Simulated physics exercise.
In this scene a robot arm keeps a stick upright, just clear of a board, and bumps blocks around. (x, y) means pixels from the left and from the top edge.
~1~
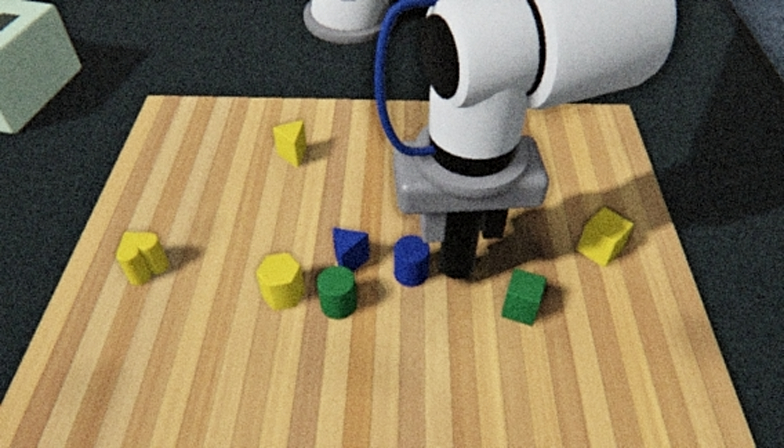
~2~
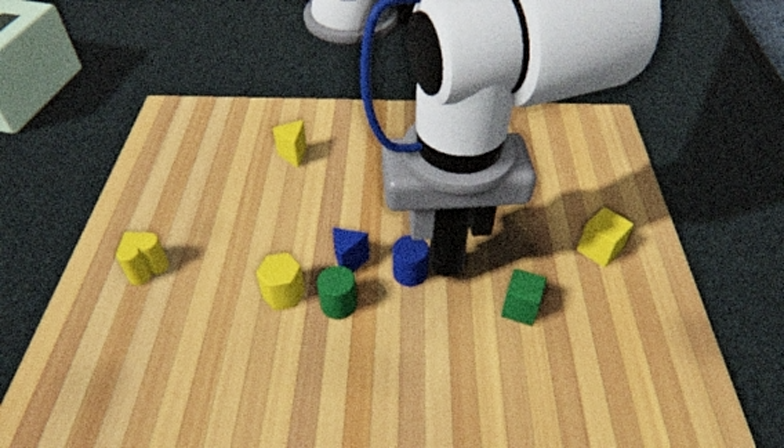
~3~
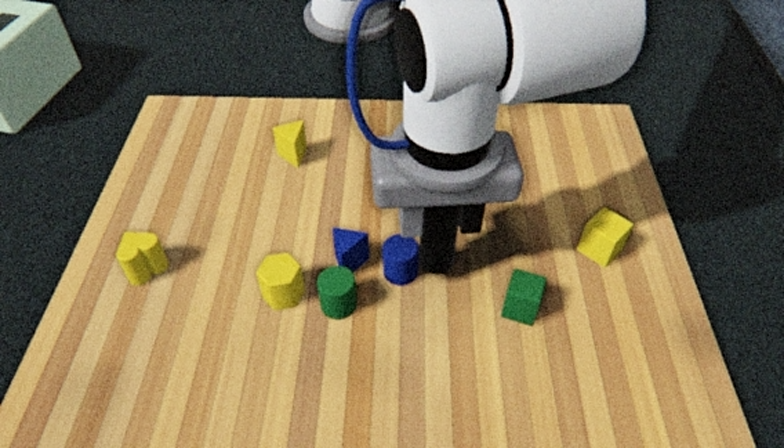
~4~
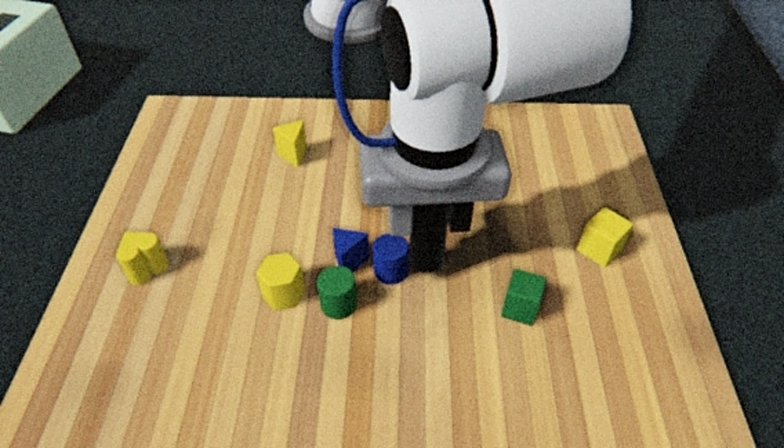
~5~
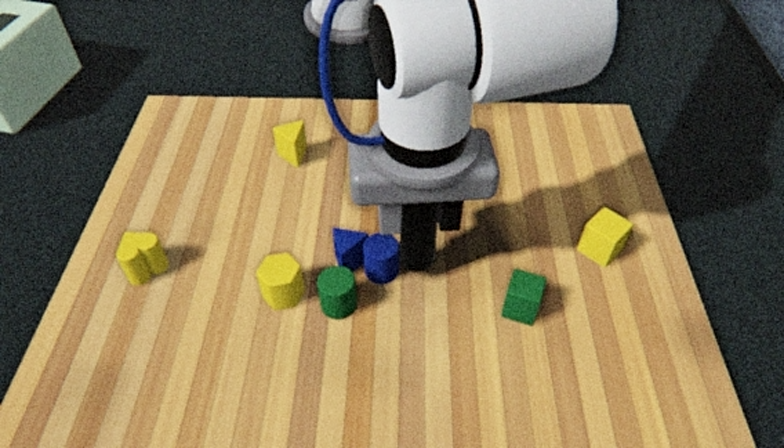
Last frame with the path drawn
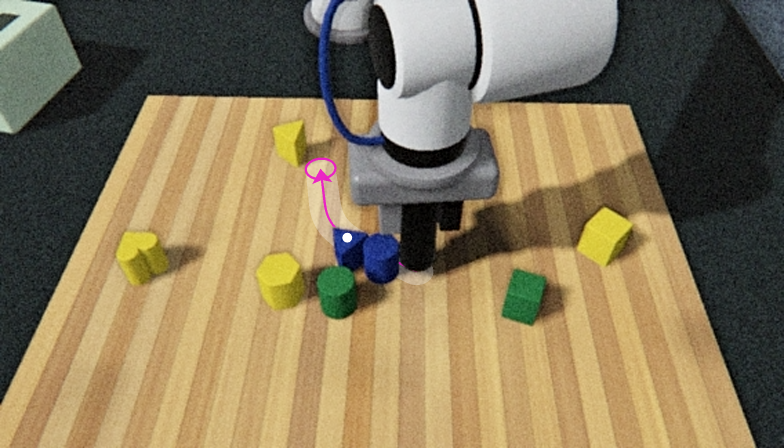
A white robot arm with a blue cable and a dark stick-like tip reaches over a striped wooden board on a dark surface, seen from above at an angle. A yellow heart, hexagon and triangular block, a blue triangular piece and disc, a green disc, and green and yellow blocks at right lie spread out. The arm slides slowly left, nudging the blue disc toward the blue triangular piece, while the camera stays still.
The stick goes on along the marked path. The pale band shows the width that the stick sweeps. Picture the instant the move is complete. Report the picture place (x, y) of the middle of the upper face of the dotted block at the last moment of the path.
At roughly (290, 242).
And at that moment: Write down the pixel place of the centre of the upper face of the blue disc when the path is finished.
Most likely (310, 223).
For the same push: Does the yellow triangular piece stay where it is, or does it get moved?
Left where it is.
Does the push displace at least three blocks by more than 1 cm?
In short: No.
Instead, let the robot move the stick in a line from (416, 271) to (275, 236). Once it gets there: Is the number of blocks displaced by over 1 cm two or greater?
Short answer: Yes.
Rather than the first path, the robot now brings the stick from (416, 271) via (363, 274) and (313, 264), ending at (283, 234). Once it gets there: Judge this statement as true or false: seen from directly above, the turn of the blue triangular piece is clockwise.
This is true.
The line goes from (416, 271) by way of (361, 245) and (326, 210) to (321, 169); the dot is on the blue triangular piece.
On the path given first. One third of the way, stick at (360, 233); blue triangular piece at (298, 241), turned 55° anticlockwise; blue disc at (326, 230).
Two thirds of the way, stick at (325, 197); blue triangular piece at (290, 242), turned 80° anticlockwise; blue disc at (310, 223).
At the end, stick at (319, 156); yellow triangular piece unmoved; blue triangular piece at (290, 242), turned 80° anticlockwise; blue disc at (310, 223).
